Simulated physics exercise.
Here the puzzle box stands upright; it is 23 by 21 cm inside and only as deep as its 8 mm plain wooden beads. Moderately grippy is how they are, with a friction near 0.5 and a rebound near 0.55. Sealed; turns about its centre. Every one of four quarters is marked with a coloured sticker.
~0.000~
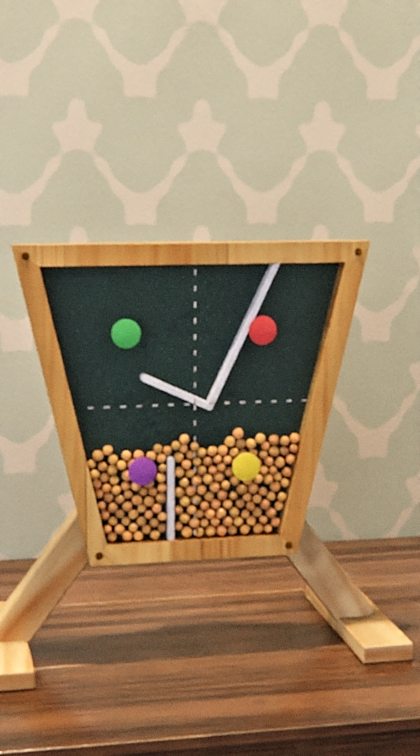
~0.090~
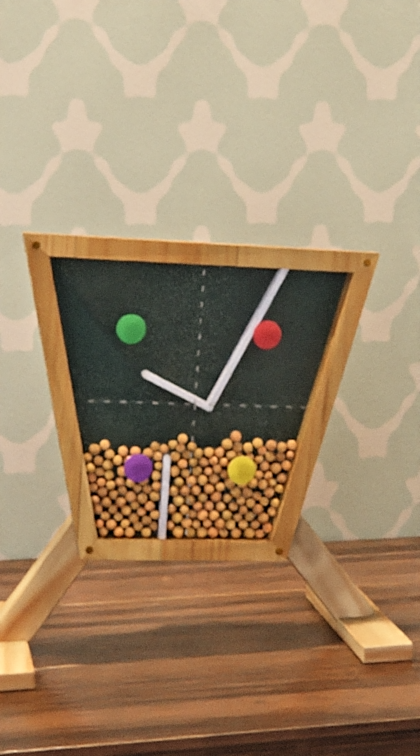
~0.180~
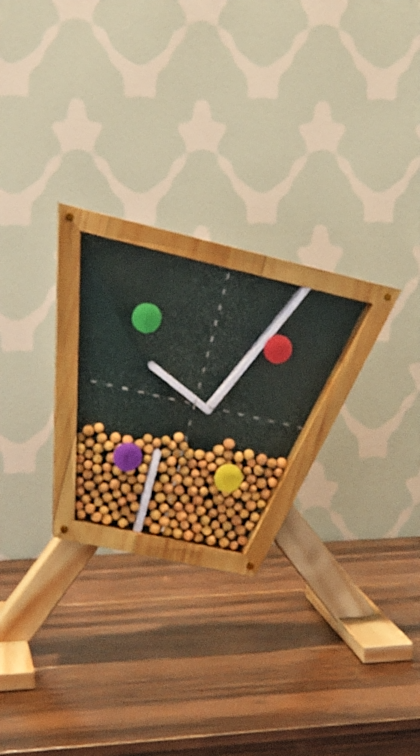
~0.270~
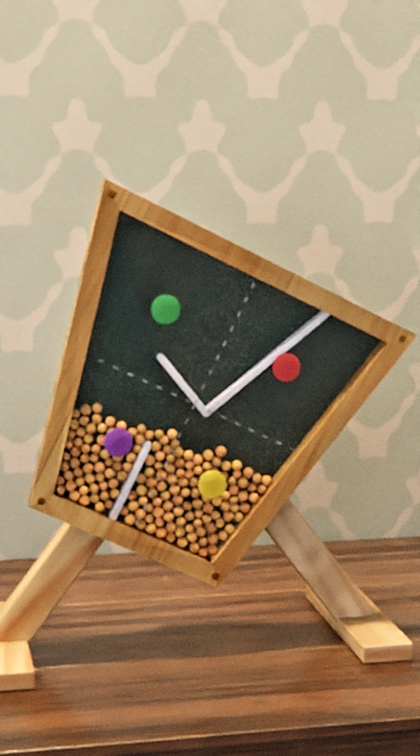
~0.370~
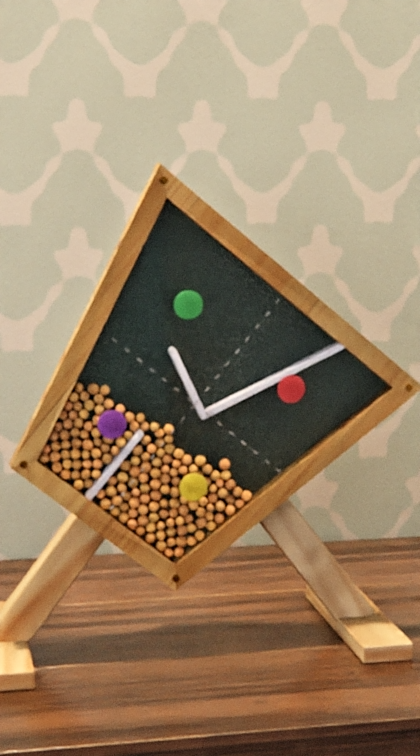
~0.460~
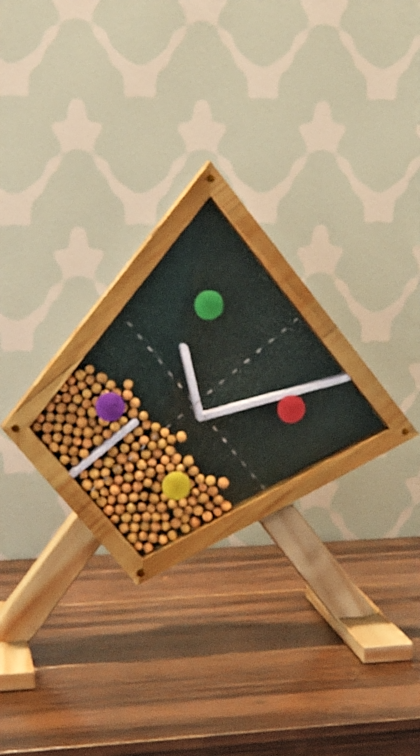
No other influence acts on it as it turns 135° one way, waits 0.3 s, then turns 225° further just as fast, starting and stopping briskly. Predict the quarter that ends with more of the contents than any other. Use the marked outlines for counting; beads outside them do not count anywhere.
I would say the one marked purple.
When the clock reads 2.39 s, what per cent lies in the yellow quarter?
I'd say near 10 in a hundred.
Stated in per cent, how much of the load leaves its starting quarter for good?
Close to 50 % end up somewhere else.
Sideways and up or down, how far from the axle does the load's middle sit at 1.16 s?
About 2 cm left and 5 cm below.
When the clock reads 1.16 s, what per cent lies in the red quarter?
60 %.
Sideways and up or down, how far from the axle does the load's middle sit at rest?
The middle sits around 2 cm left of it and 6 cm below it.
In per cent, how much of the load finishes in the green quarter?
Roughly 5%.
After 1.16 s, it stands 135° clockwise; the beads' middle is 2 cm left of and 5 cm below the centre; red 60 %, purple 10 %, green 5 %, yellow 25 %.
After 2.39 s, it has come round 248° clockwise; the beads' middle is 5 cm left of and level with the centre; red 55 %, purple 10 %, green 25 %, yellow 10 %.
After 3.31 s, it has come round 360° clockwise; the beads' middle is 2 cm left of and 5 cm below the centre; purple 60 %, green 10 %, yellow 35 %.
All still by 3.9 s, it has come round 360° clockwise; red 0 %, purple 55 %, green 5 %, yellow 35 %.
